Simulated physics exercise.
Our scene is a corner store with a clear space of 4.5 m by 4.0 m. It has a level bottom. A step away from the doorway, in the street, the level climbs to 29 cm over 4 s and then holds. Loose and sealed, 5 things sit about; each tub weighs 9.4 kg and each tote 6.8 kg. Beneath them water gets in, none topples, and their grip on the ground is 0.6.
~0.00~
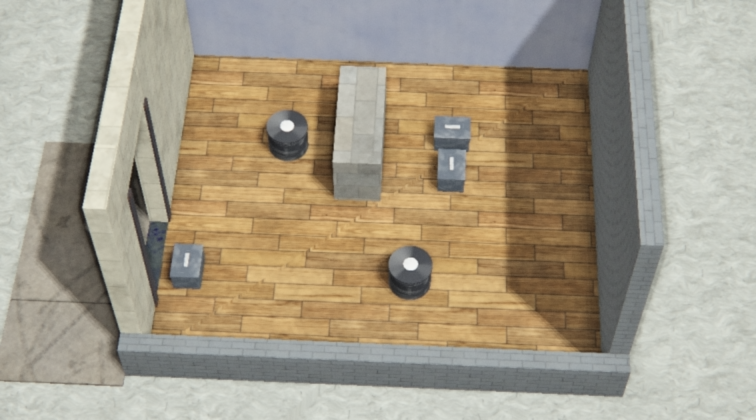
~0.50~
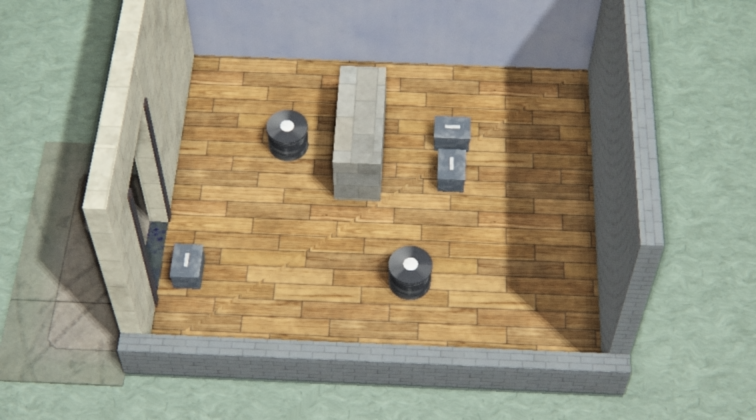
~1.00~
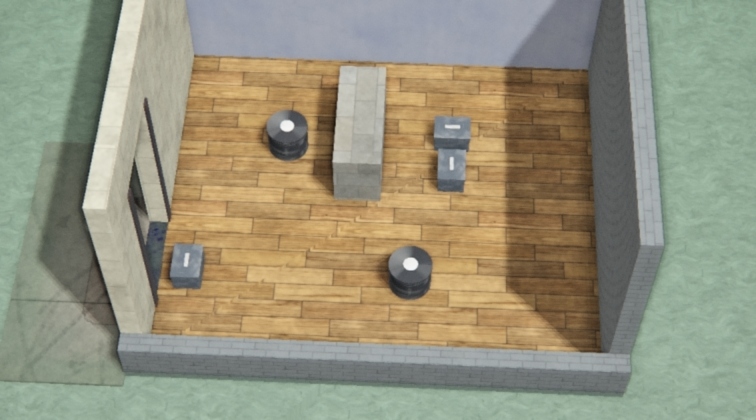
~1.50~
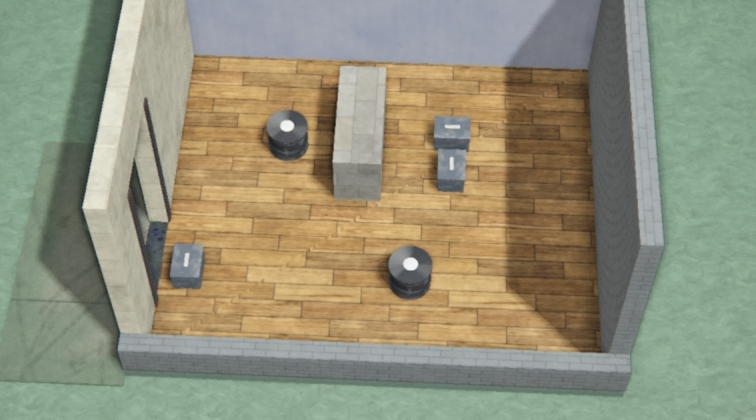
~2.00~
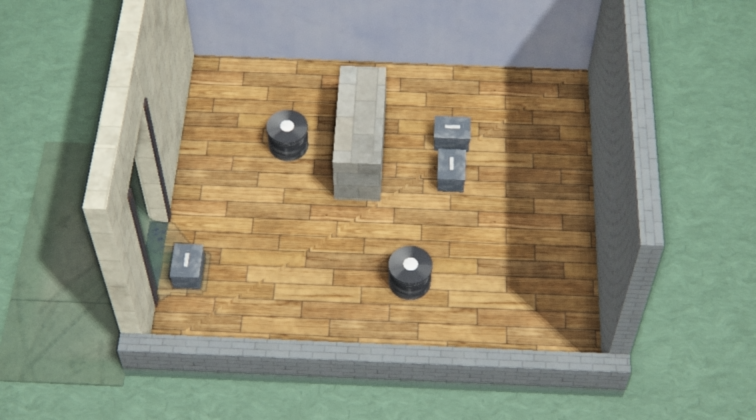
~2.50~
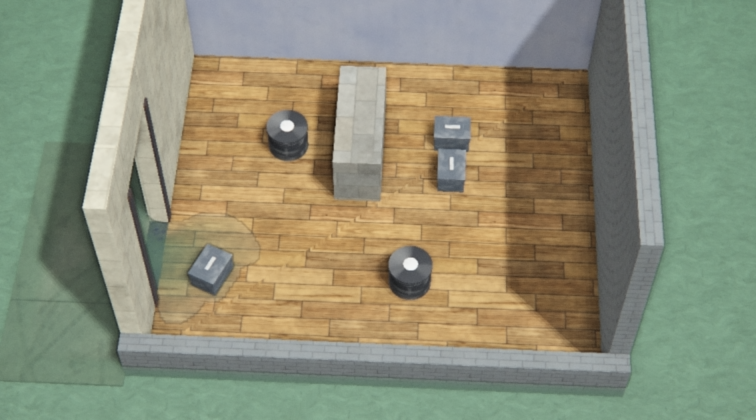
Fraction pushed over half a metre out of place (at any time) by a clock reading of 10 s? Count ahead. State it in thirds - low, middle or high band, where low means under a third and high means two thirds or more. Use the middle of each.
Middle band.
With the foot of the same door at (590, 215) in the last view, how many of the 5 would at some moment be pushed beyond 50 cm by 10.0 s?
Result: 4 of them.
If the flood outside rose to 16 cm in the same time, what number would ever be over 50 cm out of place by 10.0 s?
In that case the number is 1.
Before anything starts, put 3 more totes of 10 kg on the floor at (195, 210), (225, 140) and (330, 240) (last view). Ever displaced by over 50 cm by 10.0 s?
Note: Item 1 below threshold; item 2 below threshold; item 3 above threshold.
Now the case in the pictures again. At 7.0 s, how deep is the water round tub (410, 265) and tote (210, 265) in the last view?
First about 15 cm, second about 18 cm.
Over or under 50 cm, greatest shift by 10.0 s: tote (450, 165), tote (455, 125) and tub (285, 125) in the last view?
In that order: Less, under, under.
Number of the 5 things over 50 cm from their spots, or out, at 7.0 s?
2.
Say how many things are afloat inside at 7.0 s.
The count is 2.
After 3.5 s 1 of 5 are over 50 cm from their spots; 0 afloat.
After 4.5 s 1 of 5 are over 50 cm from their spots; 0 afloat.
After 7.0 s 2 of 5 are over 50 cm from their spots; 2 afloat.
After 10.0 s 2 of 5 are over 50 cm from their spots, and 2 have been at some point; 3 afloat.
